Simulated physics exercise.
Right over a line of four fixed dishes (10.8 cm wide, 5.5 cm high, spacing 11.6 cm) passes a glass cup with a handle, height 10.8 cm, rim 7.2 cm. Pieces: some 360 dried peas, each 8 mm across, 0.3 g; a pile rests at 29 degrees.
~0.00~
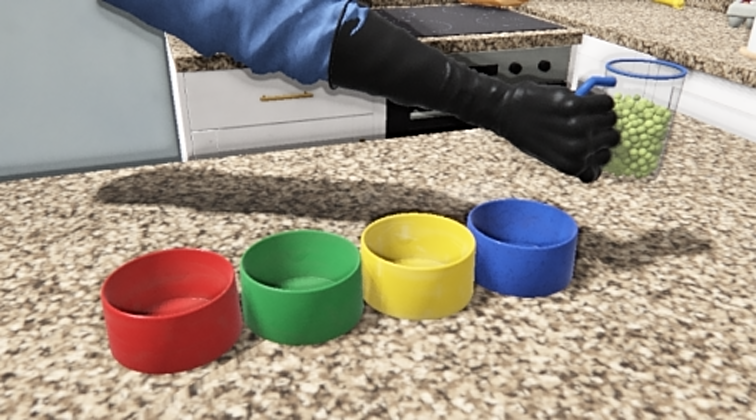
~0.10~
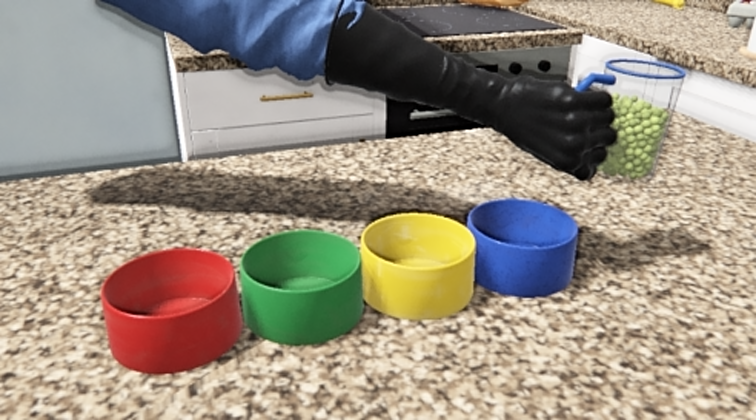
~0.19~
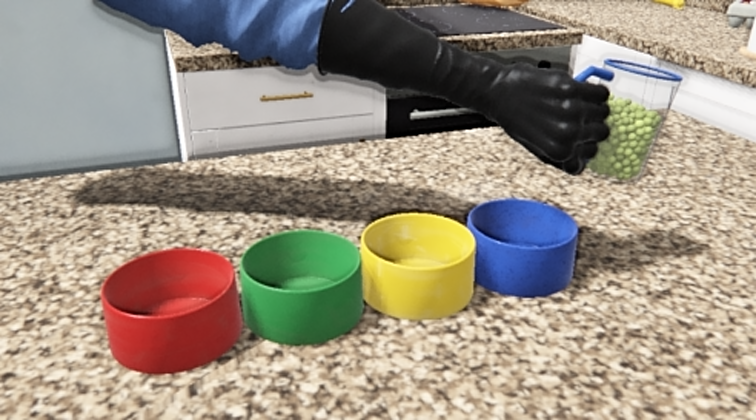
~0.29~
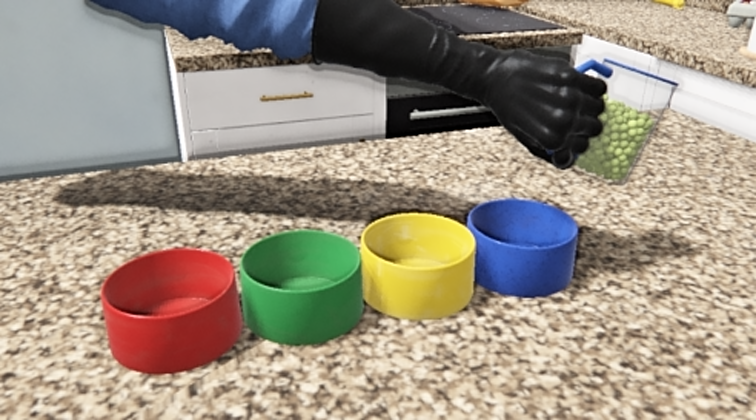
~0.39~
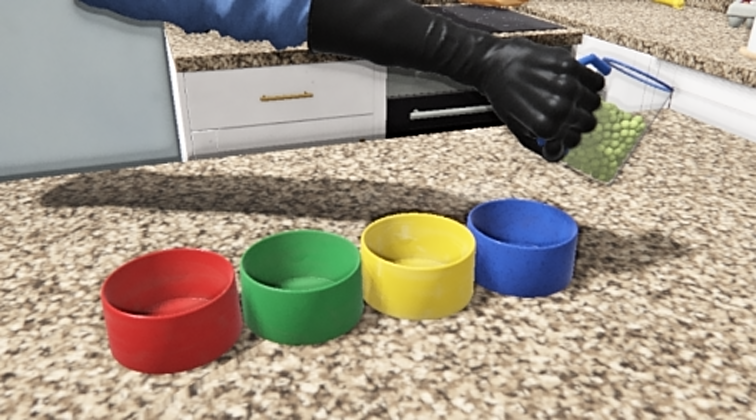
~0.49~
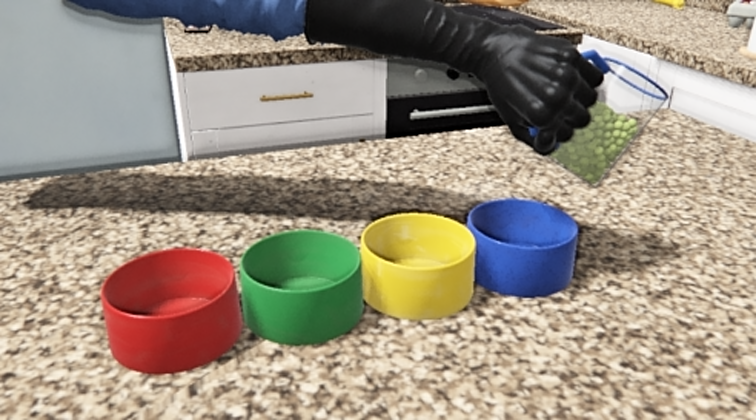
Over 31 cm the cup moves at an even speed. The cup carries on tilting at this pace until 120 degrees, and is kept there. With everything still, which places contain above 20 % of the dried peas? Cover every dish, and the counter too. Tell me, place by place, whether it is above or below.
In order: Red: Gets a fifth at most. Blue: Gets more than a fifth. Green: Gets a fifth at most. Yellow: Gets a fifth at most. Counter: Gets a fifth at most.
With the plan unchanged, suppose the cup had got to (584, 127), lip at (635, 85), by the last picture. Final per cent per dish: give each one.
You'd end up with red at 0, blue at 0, green at 0 and yellow at 100.
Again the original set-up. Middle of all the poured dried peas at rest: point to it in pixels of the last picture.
When it all comes to rest, the middle is near (528, 252).
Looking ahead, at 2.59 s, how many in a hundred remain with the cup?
0 %.
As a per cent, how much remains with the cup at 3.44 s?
Around 0 in a hundred.
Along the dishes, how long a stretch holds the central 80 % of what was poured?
Some 7 centimetres.
After 1.75 s, tilt 120 degrees; cup holds 20 %, blue 70 %.
Then, at 2.59 s, tilt 120 degrees; cup holds 0 %, blue 90 %.
Then, at 3.44 s, tilt 120 degrees; cup holds 0 %, blue 90 %.
By 3.7 s all is still; red 0 %, blue 90 %, green 0 %, yellow 0 %, counter 10 %.
